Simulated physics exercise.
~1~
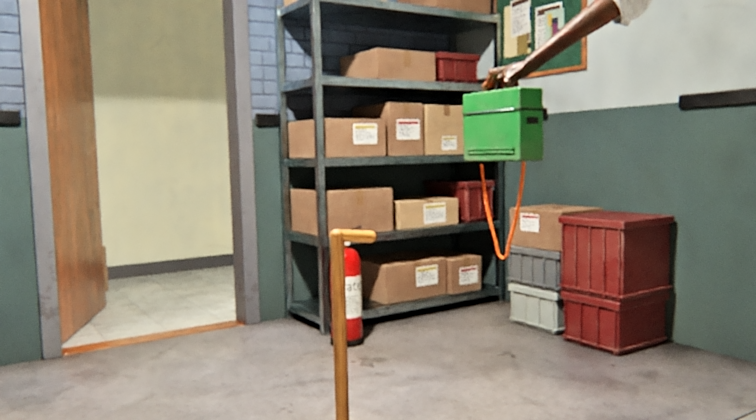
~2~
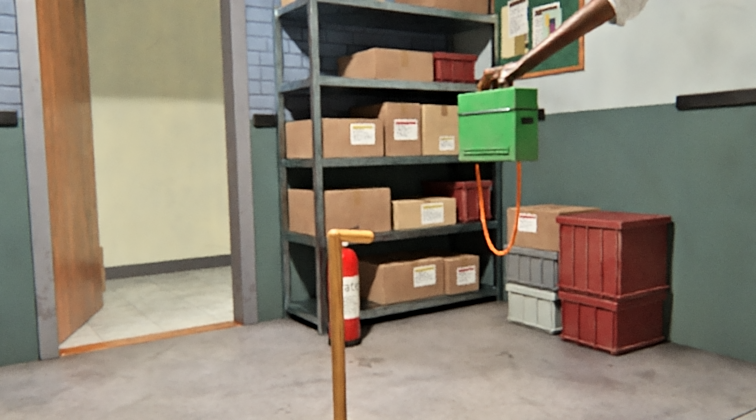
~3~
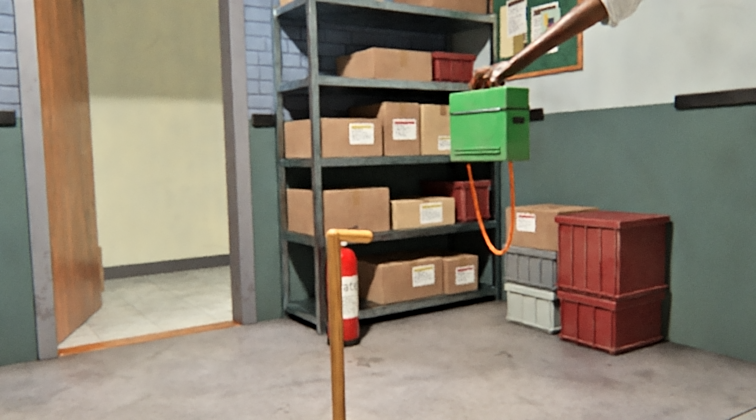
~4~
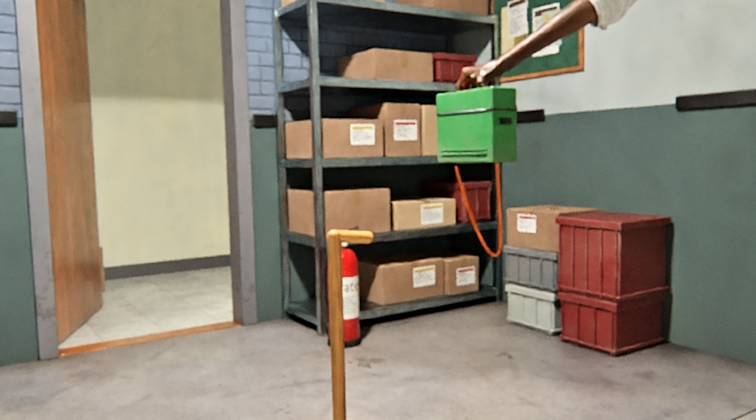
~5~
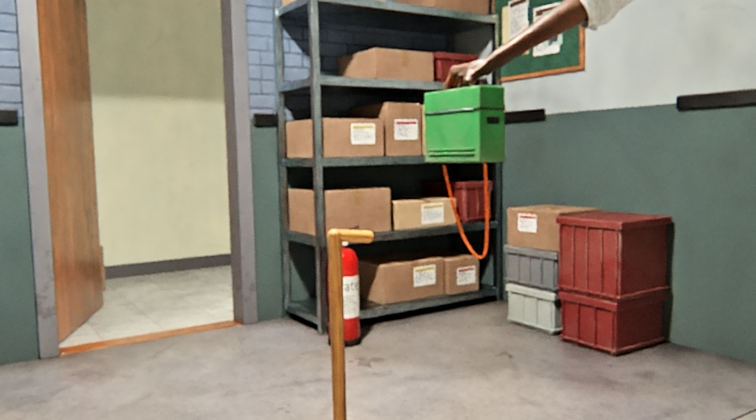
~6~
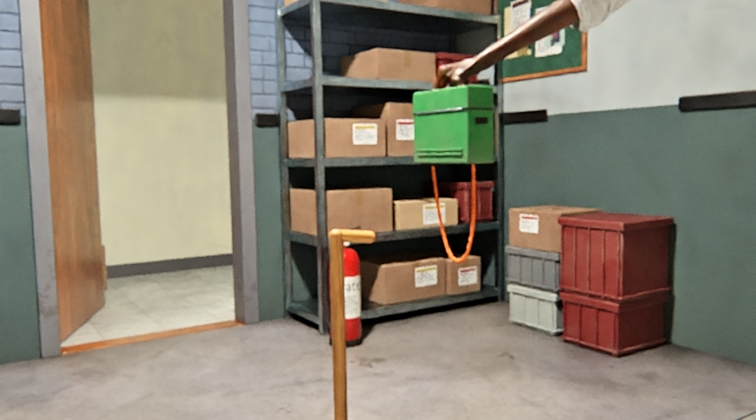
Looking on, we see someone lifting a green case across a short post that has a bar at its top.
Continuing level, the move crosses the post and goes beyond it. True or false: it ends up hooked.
True.
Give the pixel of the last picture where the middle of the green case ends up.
When everything has stopped, it's close to pixel (259, 125).
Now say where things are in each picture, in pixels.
Green case (502, 127); hook tip (371, 237), in the first frame.
Green case (497, 127); bottom of the loop (501, 254), in the second frame.
Green case (488, 126), in the third frame.
Green case (475, 127); bottom of the loop (495, 255), in the fourth frame.
Green case (463, 127), in the fifth frame.
Green case (452, 127); bottom of the loop (458, 261); hook tip (370, 237); hook points towards it, loop hangs below the hook, in the sixth frame.
Then, 0.62 s later than the last view, case nearing the post near (378, 126).
Then, 1.14 s later than the last view, case over the post near (306, 126).
Finally, case past the post near (259, 125); loop tight round the post, hand stopped. The green case snags on the hook.
